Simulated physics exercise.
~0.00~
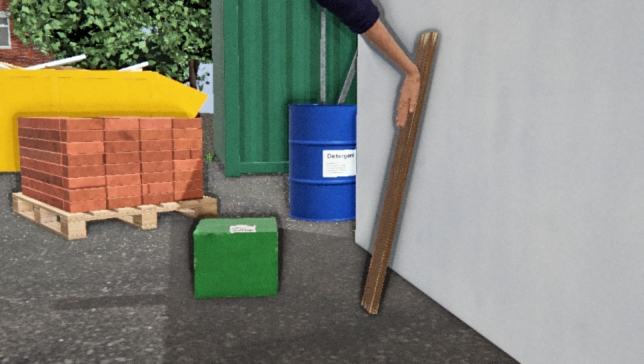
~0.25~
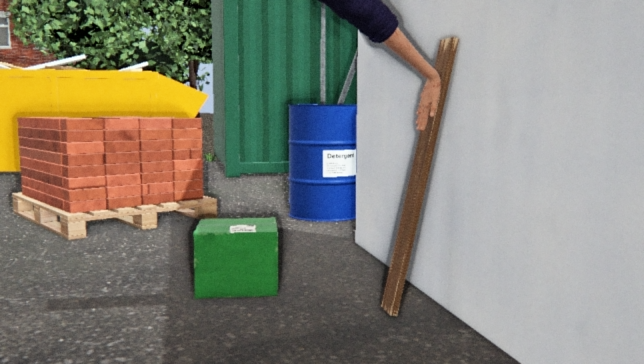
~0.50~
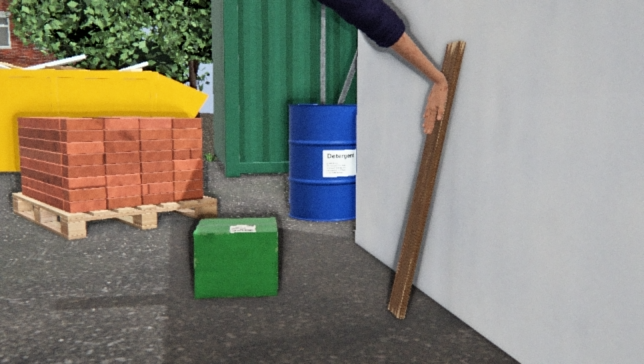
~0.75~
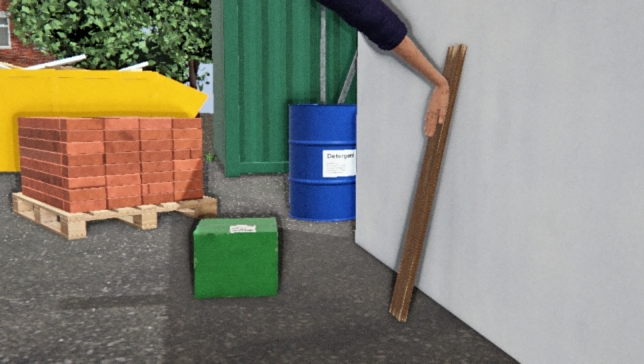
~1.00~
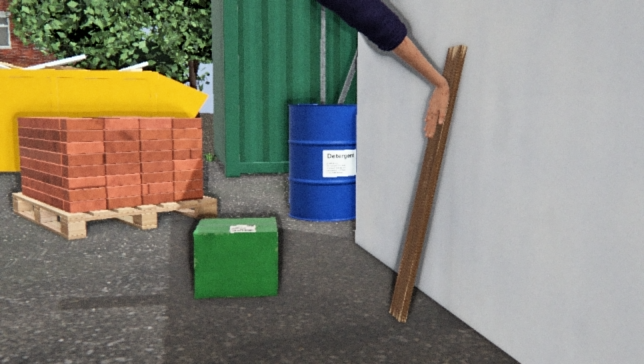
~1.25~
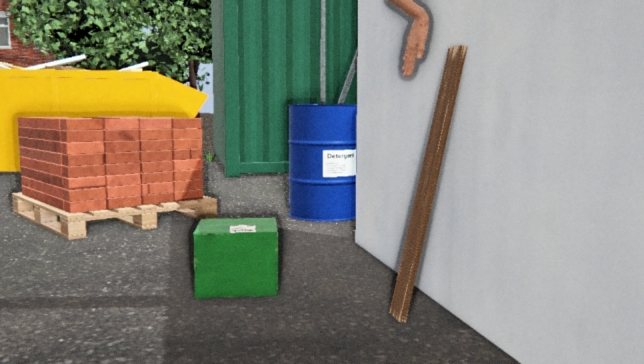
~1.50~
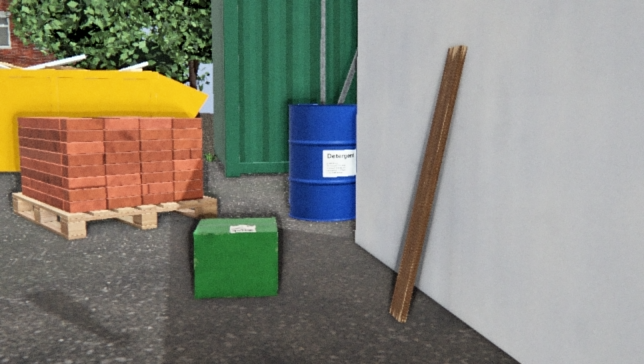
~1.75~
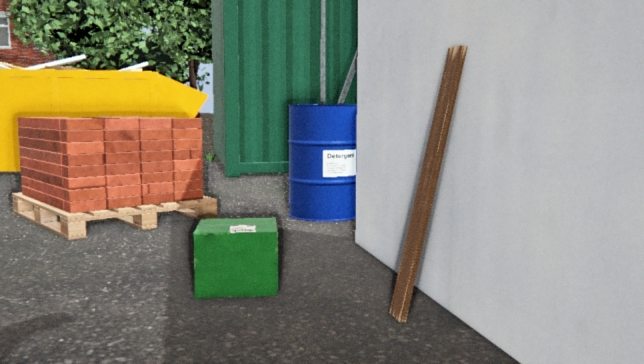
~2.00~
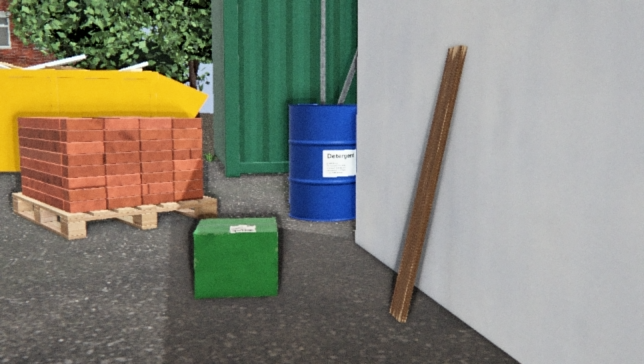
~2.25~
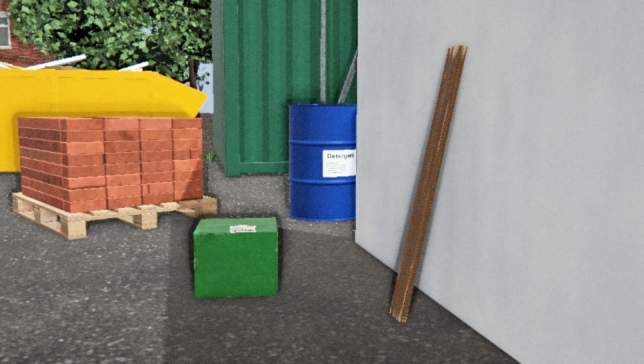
A brown plank is moved right by a hand, released, and stays leaning against the wall.
